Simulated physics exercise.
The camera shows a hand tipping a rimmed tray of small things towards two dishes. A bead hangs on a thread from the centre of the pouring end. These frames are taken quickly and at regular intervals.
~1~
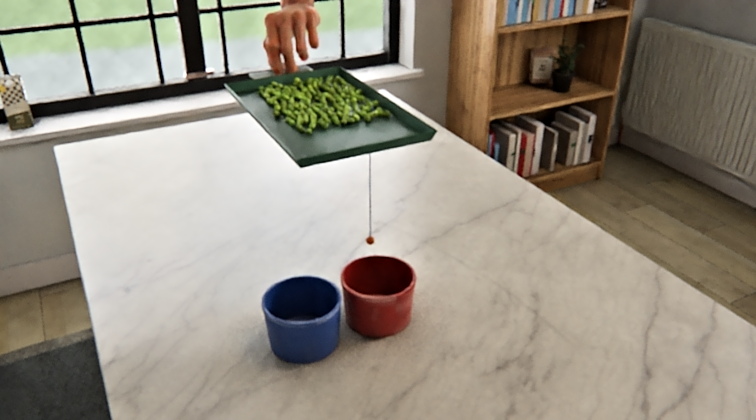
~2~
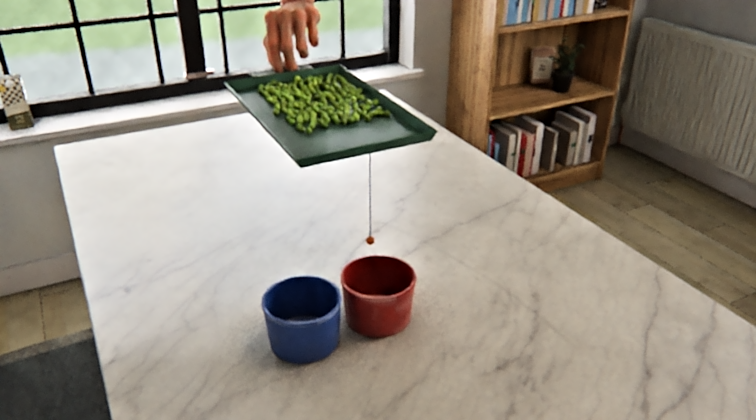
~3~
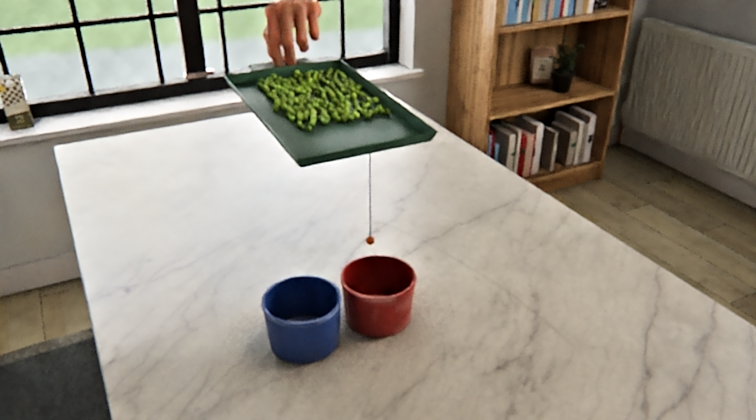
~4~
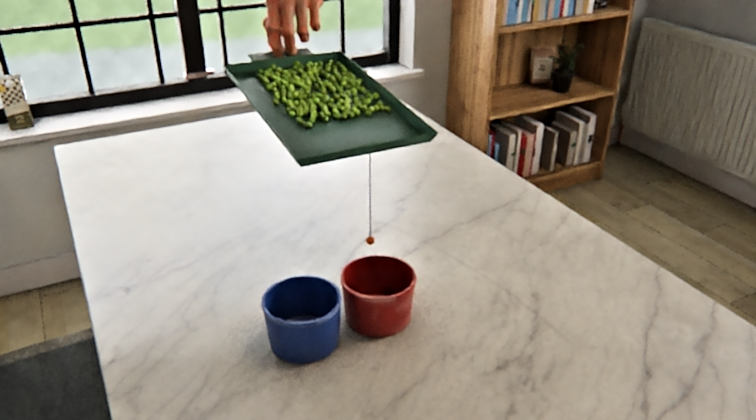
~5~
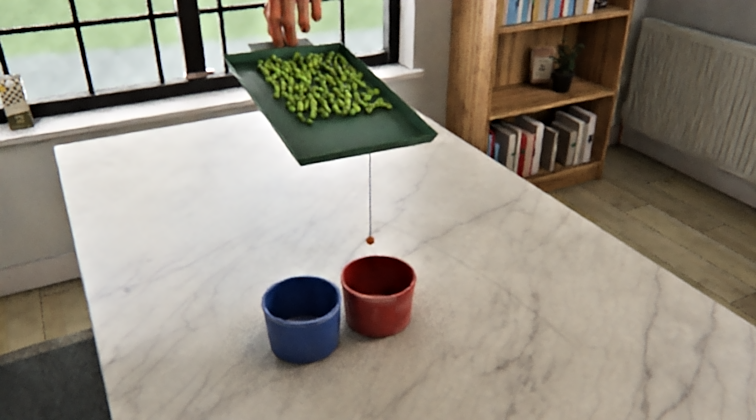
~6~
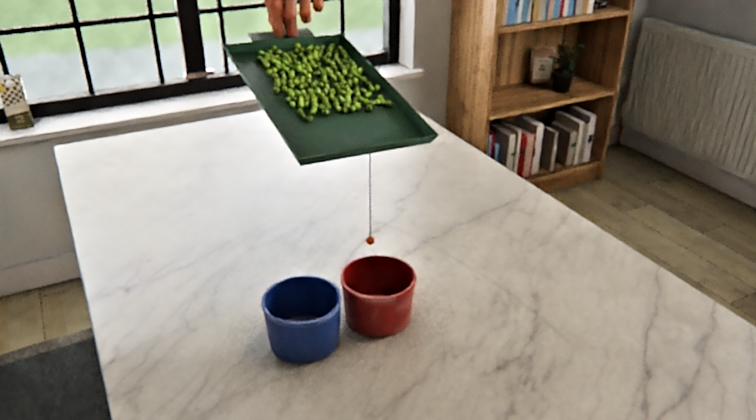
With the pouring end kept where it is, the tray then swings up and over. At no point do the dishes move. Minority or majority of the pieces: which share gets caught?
Minority.
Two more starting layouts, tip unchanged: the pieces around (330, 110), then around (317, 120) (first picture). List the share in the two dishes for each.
40 per cent for the first try, 50 per cent for the second.
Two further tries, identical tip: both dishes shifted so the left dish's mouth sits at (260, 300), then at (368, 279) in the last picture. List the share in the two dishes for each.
Close to 10 in a hundred, then close to 80 in a hundred.
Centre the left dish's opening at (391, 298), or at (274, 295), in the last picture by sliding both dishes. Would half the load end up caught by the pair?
In the first position shy of half, in the second shy of half.
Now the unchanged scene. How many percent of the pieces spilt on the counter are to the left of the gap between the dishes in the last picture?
Estimate: Near 0 per cent.
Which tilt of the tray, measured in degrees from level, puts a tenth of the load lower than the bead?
It sits at roughly 50°.
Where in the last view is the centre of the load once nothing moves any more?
Last view, resting centre - approx. (438, 299).
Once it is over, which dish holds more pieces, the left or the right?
Well, that is right of the pair.
Soon after the last picture, tray tipped steeply; most on the tray; a small part in the right dish; a small part outside both; a small part in the air.
A little later, tray tipped right over; a small part on the tray; a stray few in the left dish; about a quarter in the right dish; about two thirds outside both; about a quarter in the air.
Later still, tray tipped past a quarter turn; a stray few in the left dish; about a quarter in the right dish; most outside both.
At rest, tray tipped past a quarter turn; a stray few in the left dish; about a quarter in the right dish; most outside both.
